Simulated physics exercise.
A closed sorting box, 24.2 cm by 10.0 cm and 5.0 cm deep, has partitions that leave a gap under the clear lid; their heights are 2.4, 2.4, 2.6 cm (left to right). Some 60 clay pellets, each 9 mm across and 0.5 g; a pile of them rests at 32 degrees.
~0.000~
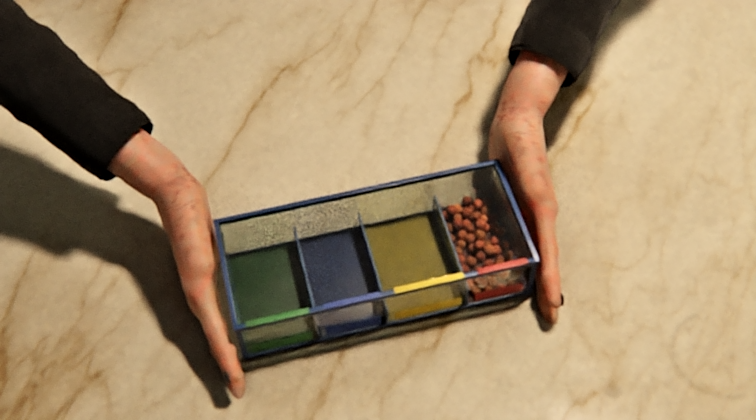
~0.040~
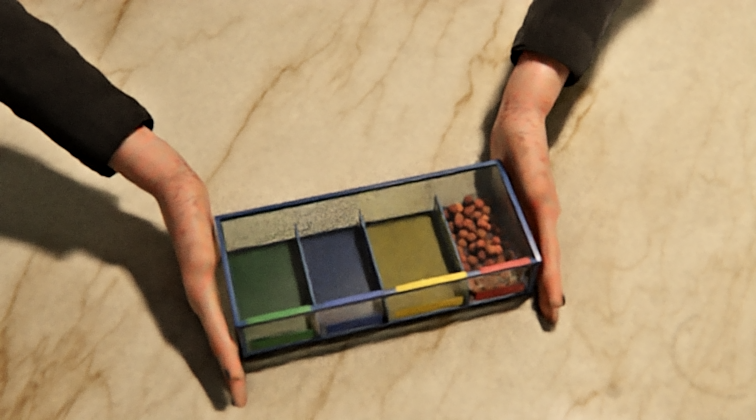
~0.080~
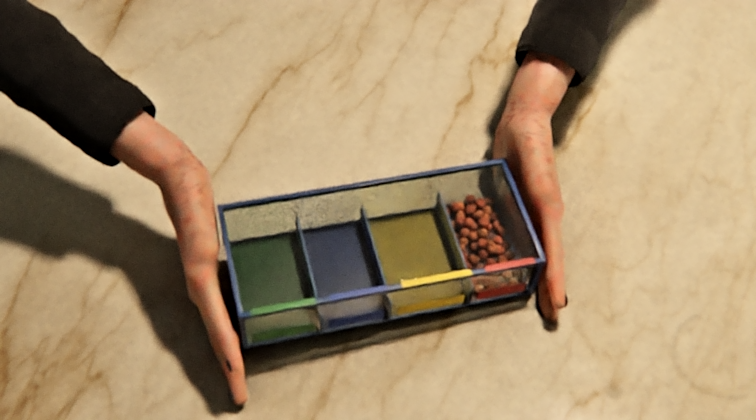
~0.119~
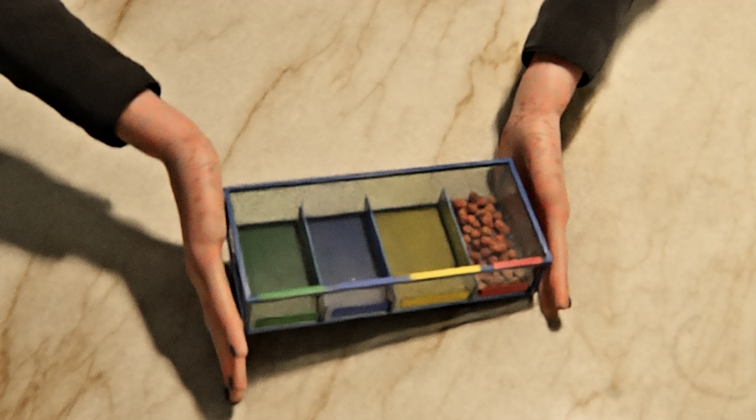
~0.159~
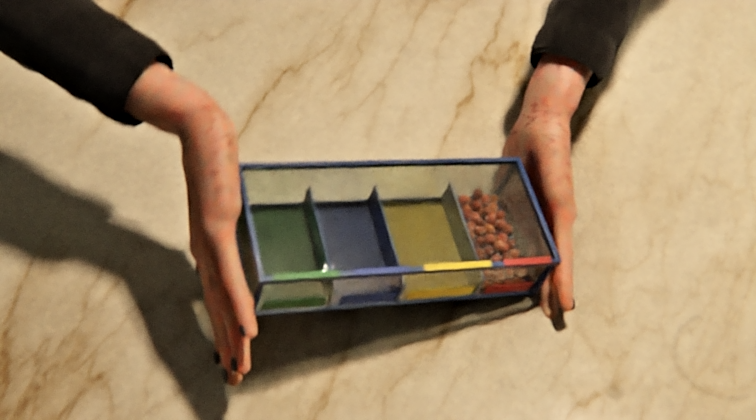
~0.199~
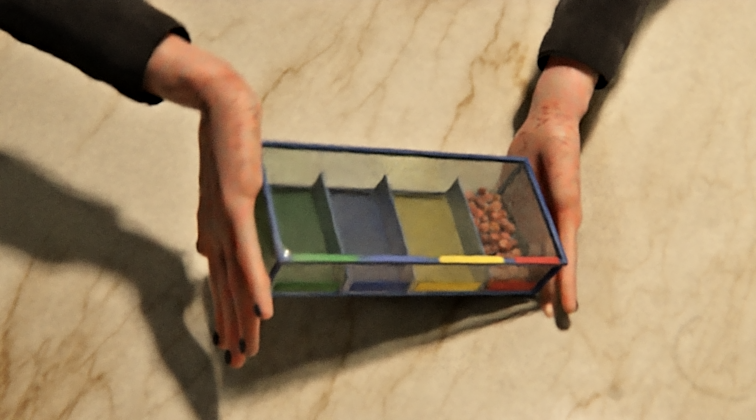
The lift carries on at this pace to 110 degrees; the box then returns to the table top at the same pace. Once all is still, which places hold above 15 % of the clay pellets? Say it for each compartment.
Red: Yes, blue: No, green: No, yellow: No.
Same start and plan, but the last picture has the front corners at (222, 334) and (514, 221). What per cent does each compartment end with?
Red 0; blue 10; green 90; yellow 0.
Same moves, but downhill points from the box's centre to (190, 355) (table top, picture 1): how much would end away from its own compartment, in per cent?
About 100 per cent.
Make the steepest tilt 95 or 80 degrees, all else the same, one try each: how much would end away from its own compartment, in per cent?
About 0 and 0 per cent.
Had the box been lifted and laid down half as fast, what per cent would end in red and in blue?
Then: Red 100; blue 0.
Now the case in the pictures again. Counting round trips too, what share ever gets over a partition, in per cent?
Roughly 0 per cent.
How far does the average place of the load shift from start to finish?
Some 1.5 cm.
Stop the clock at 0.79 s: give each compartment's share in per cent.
Red 100; blue 0; green 0; yellow 0.
Then, at 0.79 s, tilt 109 degrees; red 100 %.
Then, at 1.19 s, tilt 46 degrees; red 100 %.
Then, at 1.67 s, tilt 0 degrees; red 100 %.
By 2.1 s all is still; red 100 %, blue 0 %, green 0 %, yellow 0 %.
